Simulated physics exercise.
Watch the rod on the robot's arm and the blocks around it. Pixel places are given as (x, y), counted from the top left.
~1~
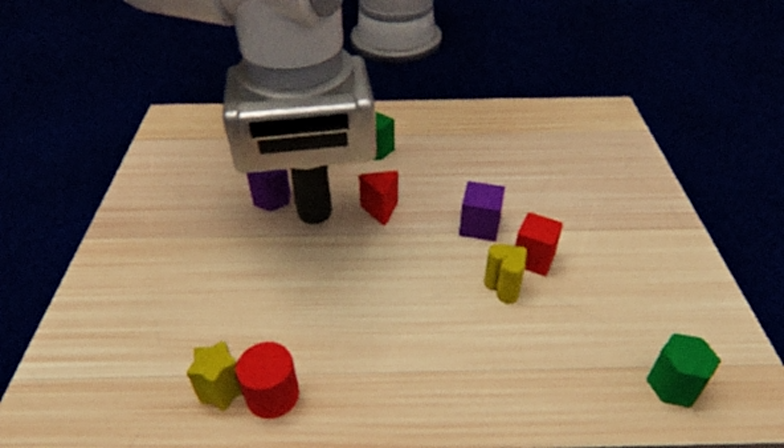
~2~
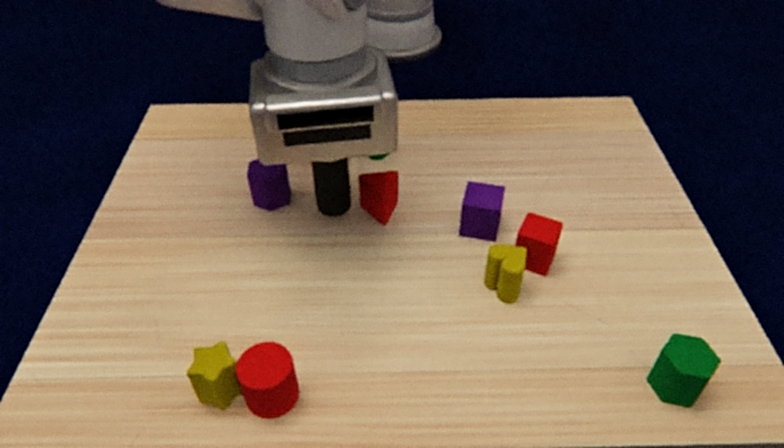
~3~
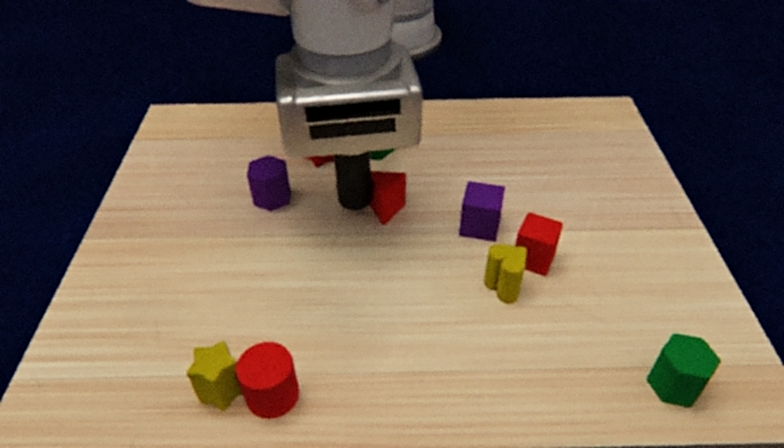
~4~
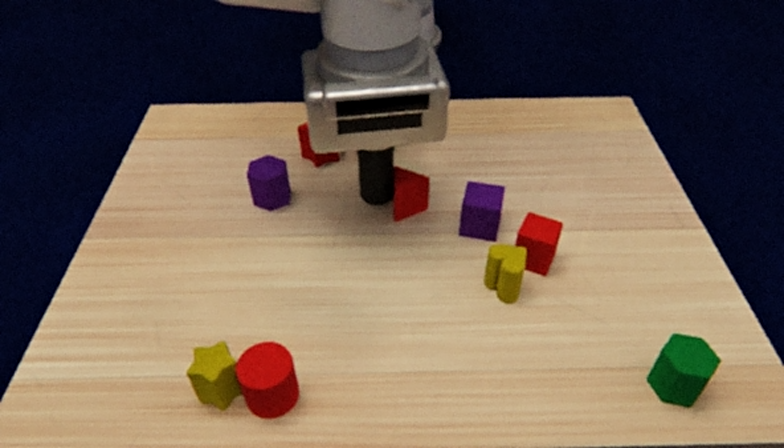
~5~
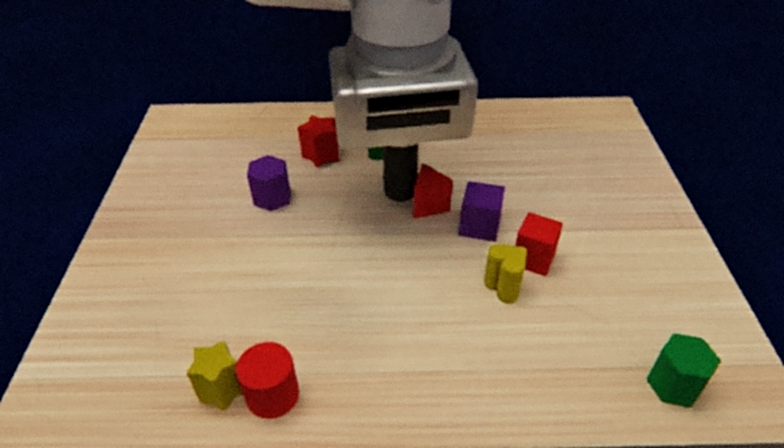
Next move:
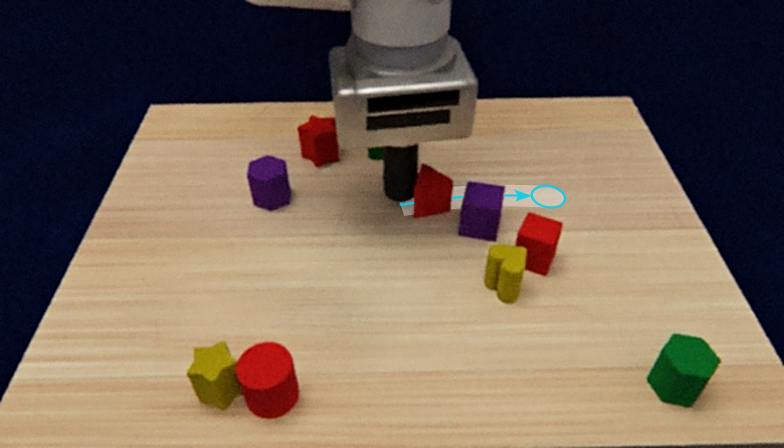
A robot arm with a dark rod moved right across a wooden table scattered with colored blocks, reached a red triangular block, and pushed it a short way toward a purple cube.
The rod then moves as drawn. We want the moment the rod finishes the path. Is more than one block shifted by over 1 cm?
No, that is not what happens.
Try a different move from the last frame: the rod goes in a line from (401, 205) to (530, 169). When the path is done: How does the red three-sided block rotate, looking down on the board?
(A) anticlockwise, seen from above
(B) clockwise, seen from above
That would be B.
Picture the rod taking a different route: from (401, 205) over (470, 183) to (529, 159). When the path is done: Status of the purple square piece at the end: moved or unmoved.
Here's my answer: The purple square piece gets displaced.
The drawn path runs from (401, 205) via (449, 198) and (498, 195), ending at (548, 197).
On the path given first. One third of the way, rod (451, 185); red three-sided block (482, 170); purple square piece (488, 195), turned 15° clockwise.
Two thirds of the way, rod (501, 183); red three-sided block (534, 170), turned 20° clockwise; purple square piece (488, 196), turned 15° clockwise.
At the end, rod (551, 184); red three-sided block (586, 171), turned 20° clockwise; purple square piece (488, 196), turned 15° clockwise; red square piece not moved.
